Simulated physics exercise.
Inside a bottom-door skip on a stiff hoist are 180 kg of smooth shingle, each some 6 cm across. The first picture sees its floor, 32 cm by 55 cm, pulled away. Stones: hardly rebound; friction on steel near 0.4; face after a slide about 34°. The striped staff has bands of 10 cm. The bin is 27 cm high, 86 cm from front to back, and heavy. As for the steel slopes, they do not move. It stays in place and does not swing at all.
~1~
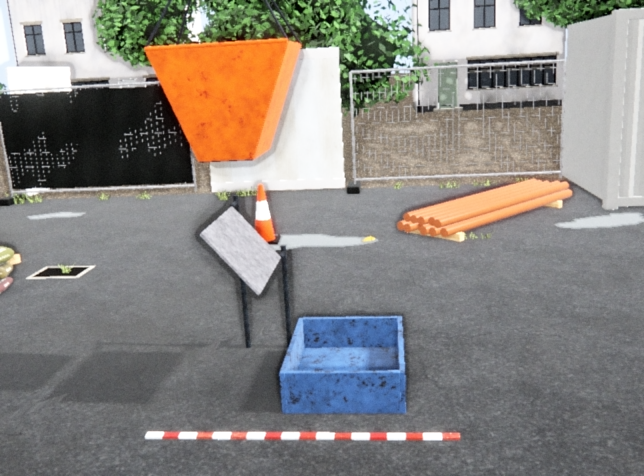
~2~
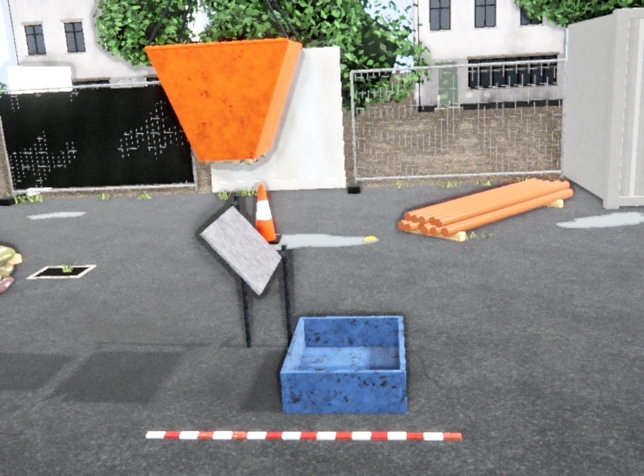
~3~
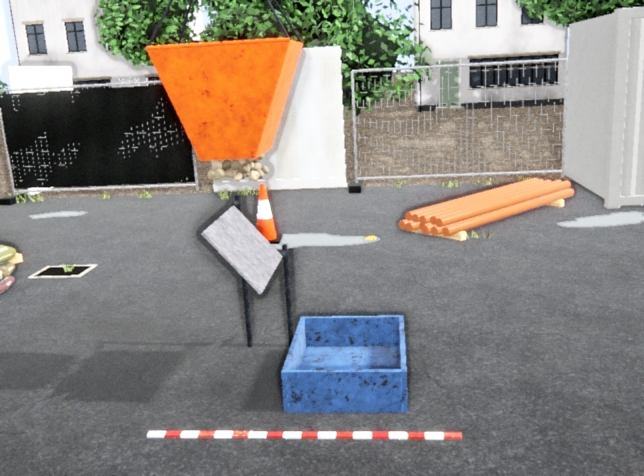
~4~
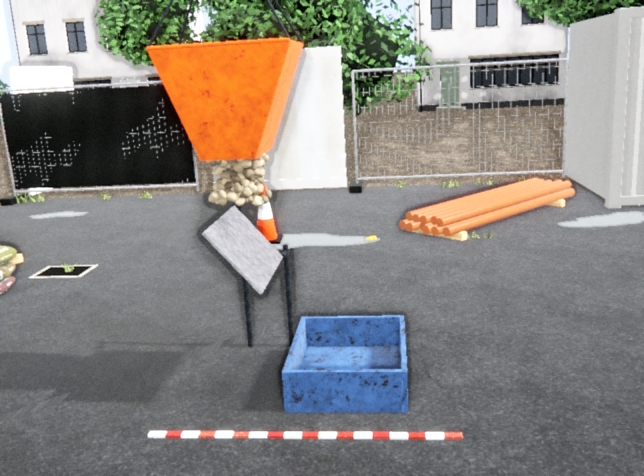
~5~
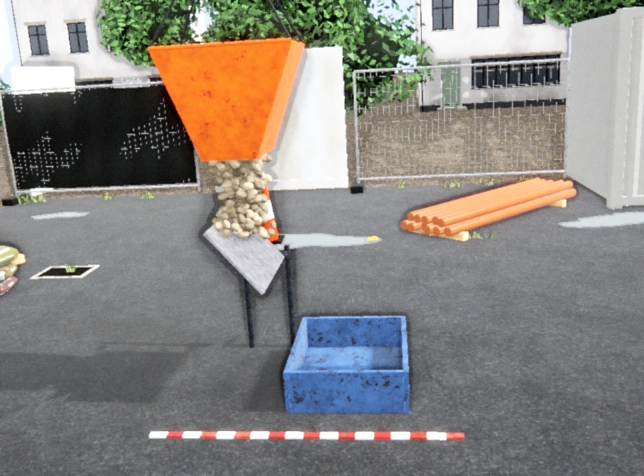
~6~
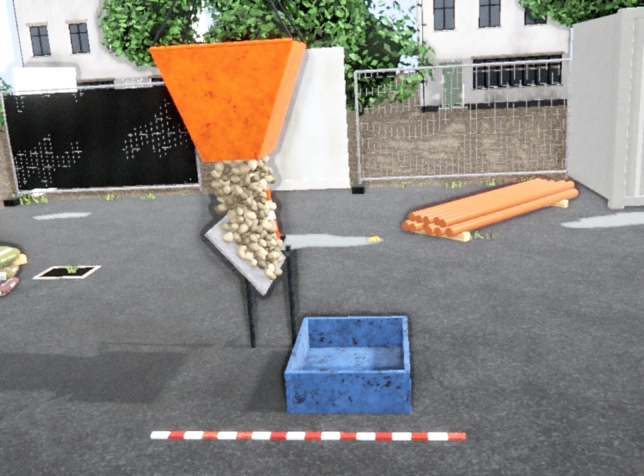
Orange hopper releasing pale stones from its underside, the stream lengthening downward over a tilted grey plate above a blue bin.
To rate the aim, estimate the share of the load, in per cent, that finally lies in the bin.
Roughly 86 per cent finally lies in the bin.
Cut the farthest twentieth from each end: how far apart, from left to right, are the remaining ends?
Horizontal spread approx 60 cm.
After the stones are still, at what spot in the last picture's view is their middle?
Around (358, 362).
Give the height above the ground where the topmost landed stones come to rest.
28 cm.
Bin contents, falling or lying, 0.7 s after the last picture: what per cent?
Some 80 per cent has got there by then.
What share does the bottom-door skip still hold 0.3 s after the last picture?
Some 5 per cent is still held.
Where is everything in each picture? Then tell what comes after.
In the first picture, the outlet is at (225, 152); nothing has dropped yet.
In the second picture, the outlet is at (226, 152); 4 % is out.
In the third picture, the outlet is at (227, 151); 11 % is out, the lowest stones still above the rim at (254, 174), 141 cm up.
In the fourth picture, the outlet is at (227, 151); 20 % is out, the lowest stones still above the rim at (254, 198), 125 cm up.
In the fifth picture, the outlet is at (229, 151); 32 % is out, the lowest stones still above the rim at (264, 231), 104 cm up.
In the sixth picture, the outlet is at (230, 152); 43 % is out, the lowest stones still above the rim at (274, 269), 81 cm up.
Then, 0.3 s after the last picture, 3 % in the bottom-door skip, 25 % on the steel, 33 % falling or lying left of the bin, 36 % falling or lying in the bin, 3 % falling or lying beside or right of the bin; the stones farthest right are at (390, 368).
Then, 0.7 s after the last picture, 0 % in the bottom-door skip, 2 % on the steel, 4 % falling or lying left of the bin, 82 % falling or lying in the bin, 13 % falling or lying beside or right of the bin; the stones farthest right are at (422, 382).
Then, 1.3 s after the last picture, 0 % in the bottom-door skip, 1 % falling or lying left of the bin, 86 % falling or lying in the bin, 14 % falling or lying beside or right of the bin; the stones farthest right are at (484, 377).
Then, 2.2 s after the last picture, 0 % in the bottom-door skip, 1 % falling or lying left of the bin, 86 % falling or lying in the bin, 14 % falling or lying beside or right of the bin; the stones farthest right are at (495, 365).
Then, 4.1 s after the last picture, 0 % in the bottom-door skip, 1 % left of the bin, 86 % in the bin, 14 % beside or right of the bin; the stones farthest right are at (495, 365).
